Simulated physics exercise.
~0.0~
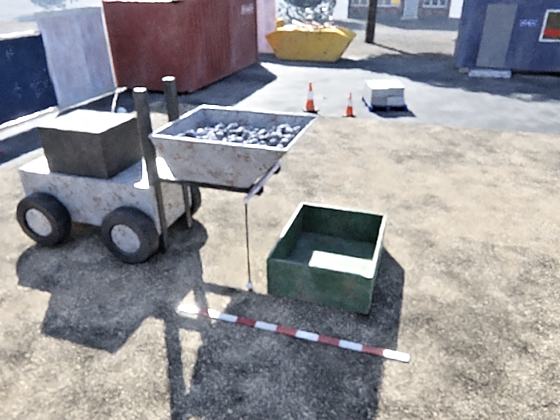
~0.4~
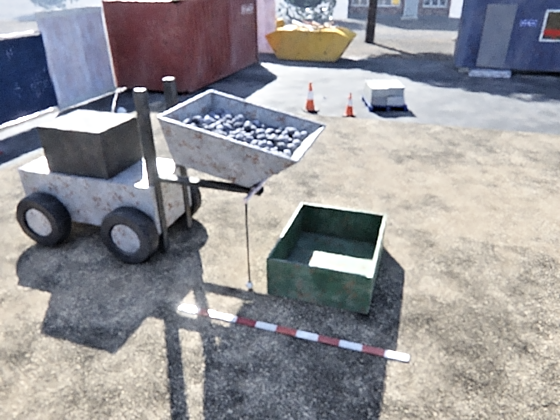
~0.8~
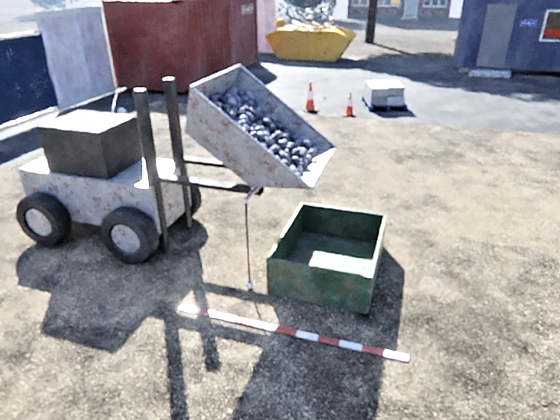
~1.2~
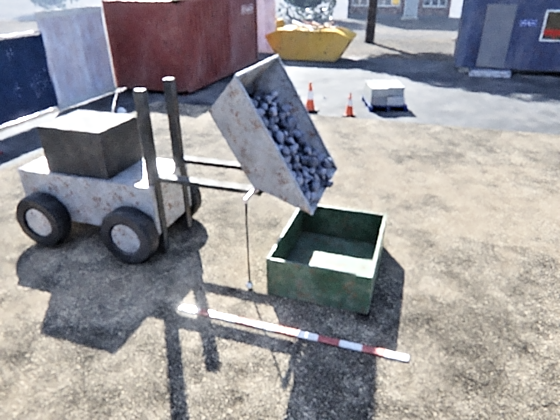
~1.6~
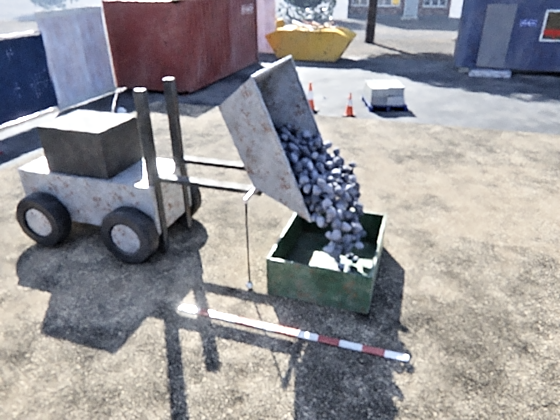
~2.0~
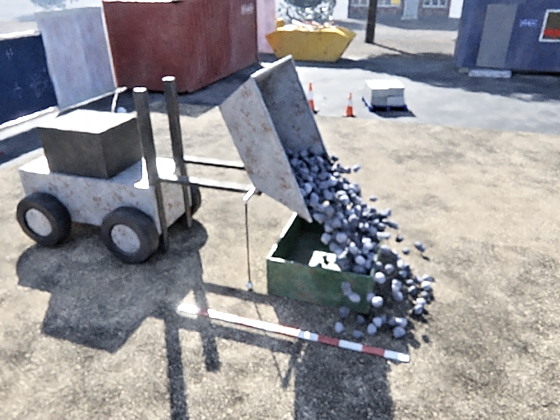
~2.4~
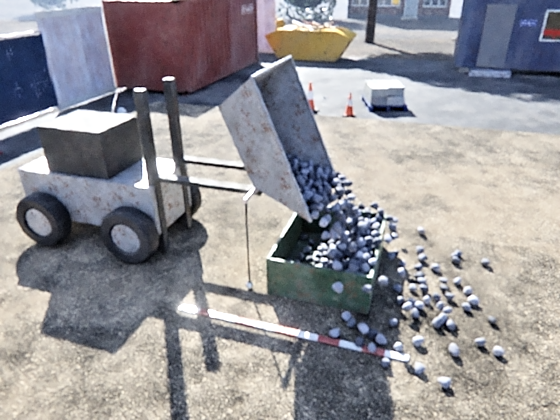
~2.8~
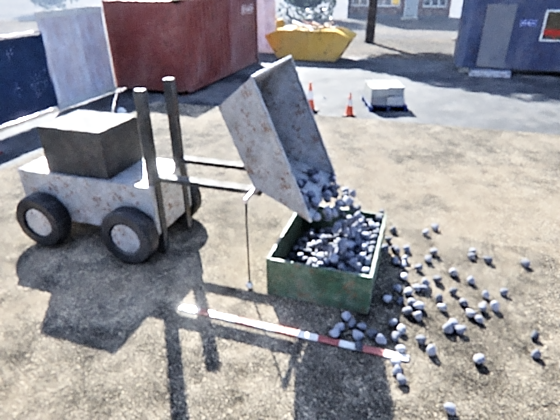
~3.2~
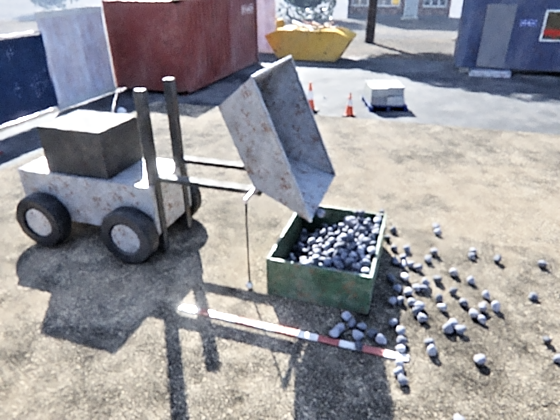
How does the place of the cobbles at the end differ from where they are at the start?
At the start the cobbles all sit in the raised skip on the forklift. By the end they are lower and farther right, with most of them in the green bin and the rest scattered on the gravel around it.
